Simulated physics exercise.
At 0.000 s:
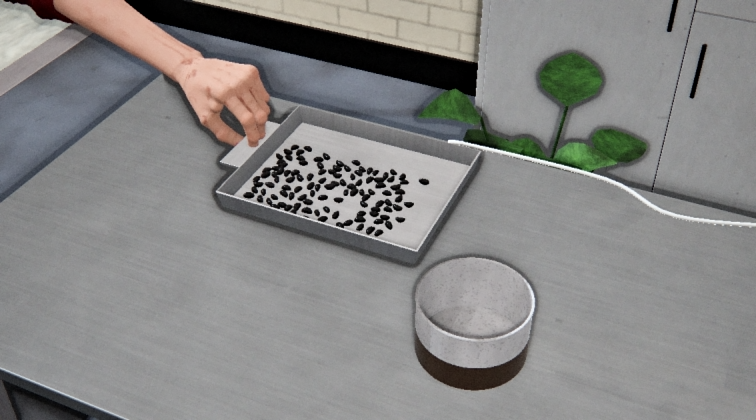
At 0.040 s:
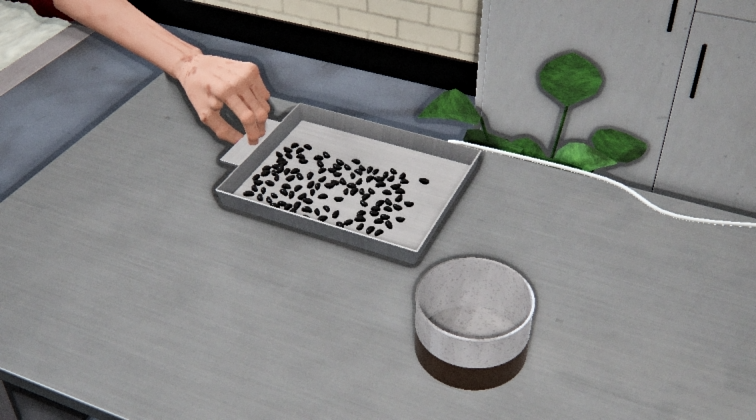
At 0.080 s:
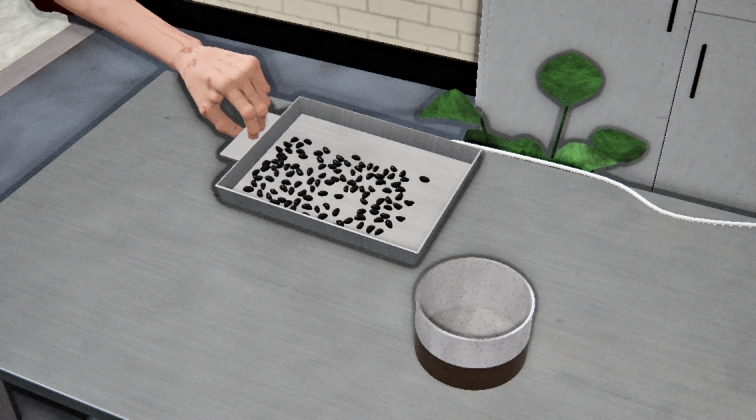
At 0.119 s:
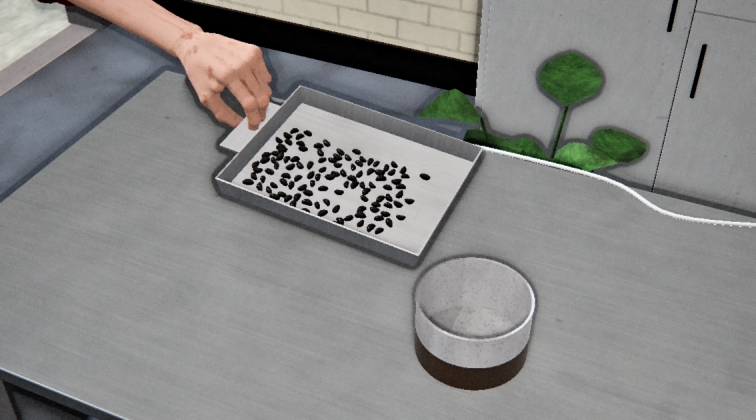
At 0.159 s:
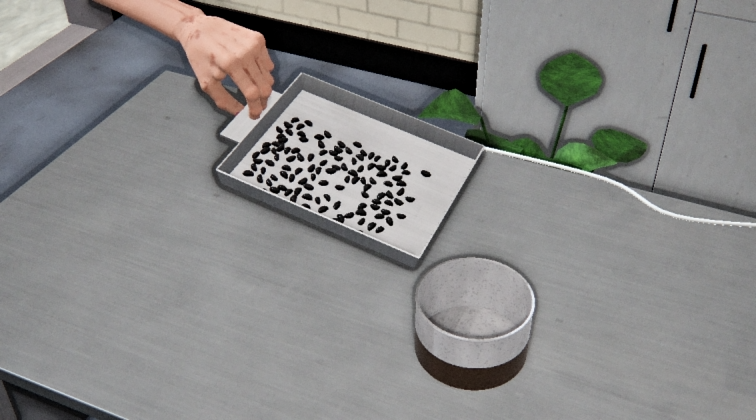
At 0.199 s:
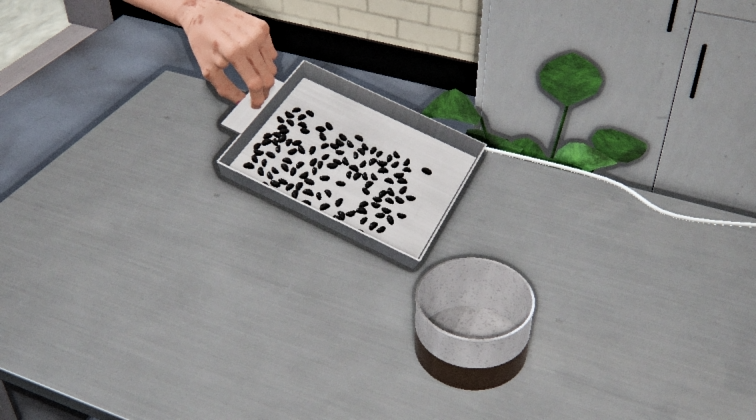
To begin with, a shallow gray tray scattered with small black beans lies level on a gray counter, a hand gripping its left end near a white and brown pot. The hand then gradually raises that end, tilting the tray toward the right, while the beans barely shift on its surface.
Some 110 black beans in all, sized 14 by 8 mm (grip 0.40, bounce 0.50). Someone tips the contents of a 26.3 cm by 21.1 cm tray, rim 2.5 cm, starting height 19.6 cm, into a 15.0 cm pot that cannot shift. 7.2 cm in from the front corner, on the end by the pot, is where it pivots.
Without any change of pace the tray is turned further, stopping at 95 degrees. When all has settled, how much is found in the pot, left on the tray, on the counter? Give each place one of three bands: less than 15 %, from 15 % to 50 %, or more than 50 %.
Pot: A reasonable amount; tray: A meagre amount; counter: A majority share.
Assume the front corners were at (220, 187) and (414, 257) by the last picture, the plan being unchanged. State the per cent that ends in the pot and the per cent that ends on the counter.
In the pot: 0 per cent; on the counter: 100 per cent.
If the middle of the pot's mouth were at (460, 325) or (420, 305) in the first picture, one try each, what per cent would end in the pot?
100 and 75 %.
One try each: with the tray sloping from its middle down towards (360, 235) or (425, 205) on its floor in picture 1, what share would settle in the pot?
About 0 per cent on the first try and 75 per cent on the second.
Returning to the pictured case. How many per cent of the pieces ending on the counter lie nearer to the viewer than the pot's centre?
About 100 percent of the spill.
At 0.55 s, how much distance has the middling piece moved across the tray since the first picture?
10 cm.
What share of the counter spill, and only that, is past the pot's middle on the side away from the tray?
That comes to roughly 50 percent.
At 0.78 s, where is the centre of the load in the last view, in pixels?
Approximately (423, 269) in the last view.
Then, at 0.55 s, tilt 55 degrees; the tray holds 100 %, the pot 0 %.
Then, at 0.78 s, tilt 81 degrees; the tray holds 65 %, the pot 0 %.
After 1.12 s, tilt 95 degrees; the tray holds 15 %, the pot 25 %.
In the end, at 2.8 s, pot 30 %, tray 0 %, counter 70 %.
